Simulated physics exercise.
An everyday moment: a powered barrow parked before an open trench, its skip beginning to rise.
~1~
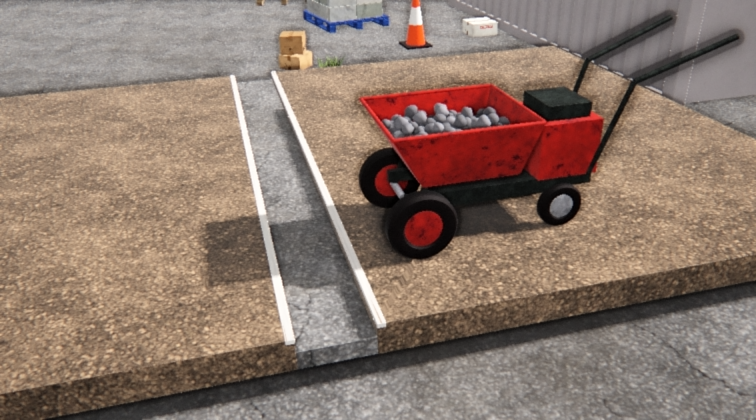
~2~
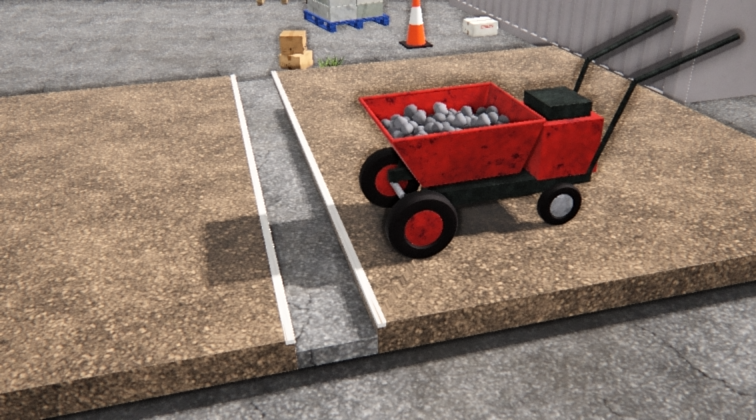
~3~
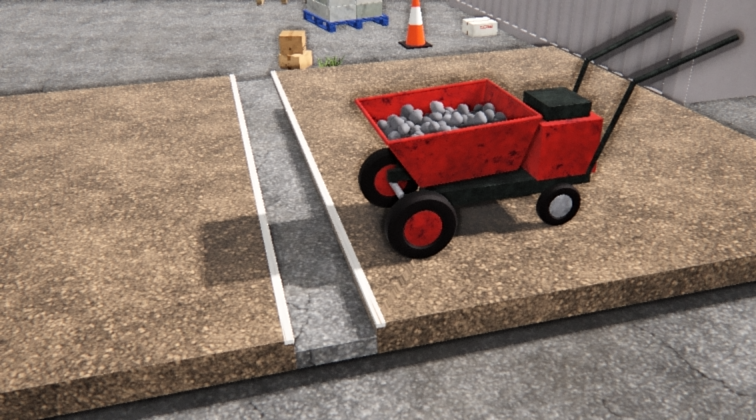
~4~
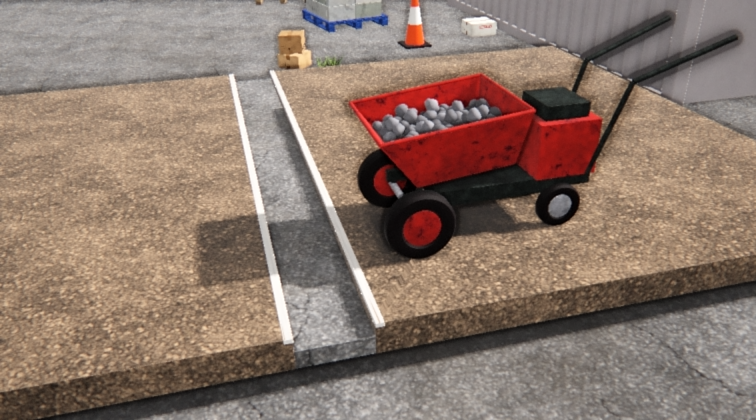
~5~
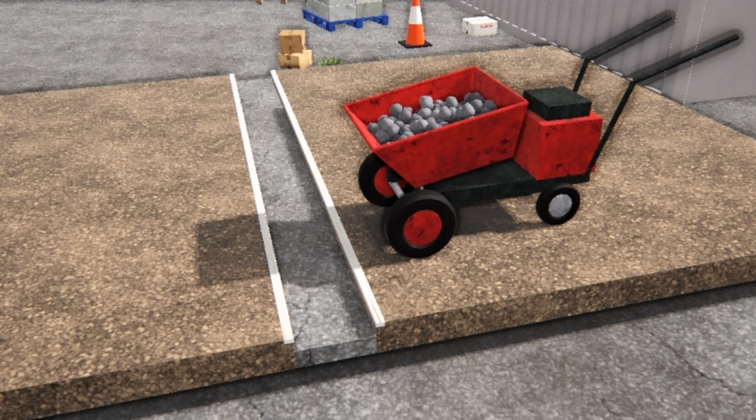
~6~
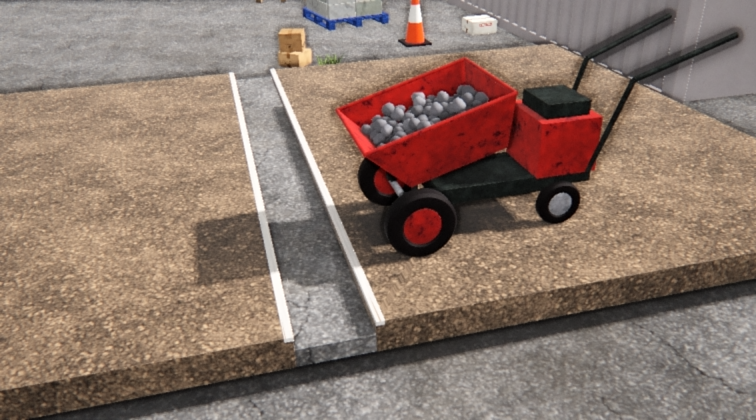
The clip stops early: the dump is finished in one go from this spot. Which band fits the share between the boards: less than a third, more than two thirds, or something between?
In the trench: Between a third and two thirds.
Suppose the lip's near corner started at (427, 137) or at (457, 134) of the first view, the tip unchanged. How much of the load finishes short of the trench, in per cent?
In turn 0 and 20 in a hundred.
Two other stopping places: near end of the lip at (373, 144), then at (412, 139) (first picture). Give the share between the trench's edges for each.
Roughly 30 per cent, and 70 per cent.
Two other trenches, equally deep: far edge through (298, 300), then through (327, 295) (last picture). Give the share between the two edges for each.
Near 30 % and 0 %.
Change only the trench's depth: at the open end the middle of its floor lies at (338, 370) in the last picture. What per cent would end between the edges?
It comes to 80 per cent or so.
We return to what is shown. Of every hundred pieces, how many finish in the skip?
Some 20 per cent.
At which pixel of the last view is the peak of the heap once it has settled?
At about (280, 226).
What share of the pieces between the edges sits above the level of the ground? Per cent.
Some 45 per cent.
Just after the last frame, skip tipped steeply; every one in the skip.
A moment on, skip tipped right over; the larger part in the skip; about a tenth in or heaped over the trench; just a few beyond it; just a few falling.
Further on, skip tipped right over; roughly a quarter in the skip; roughly half in or heaped over the trench; roughly a quarter beyond it.
When it is over, skip tipped right over; roughly a quarter in the skip; roughly half in or heaped over the trench; roughly a quarter beyond it.
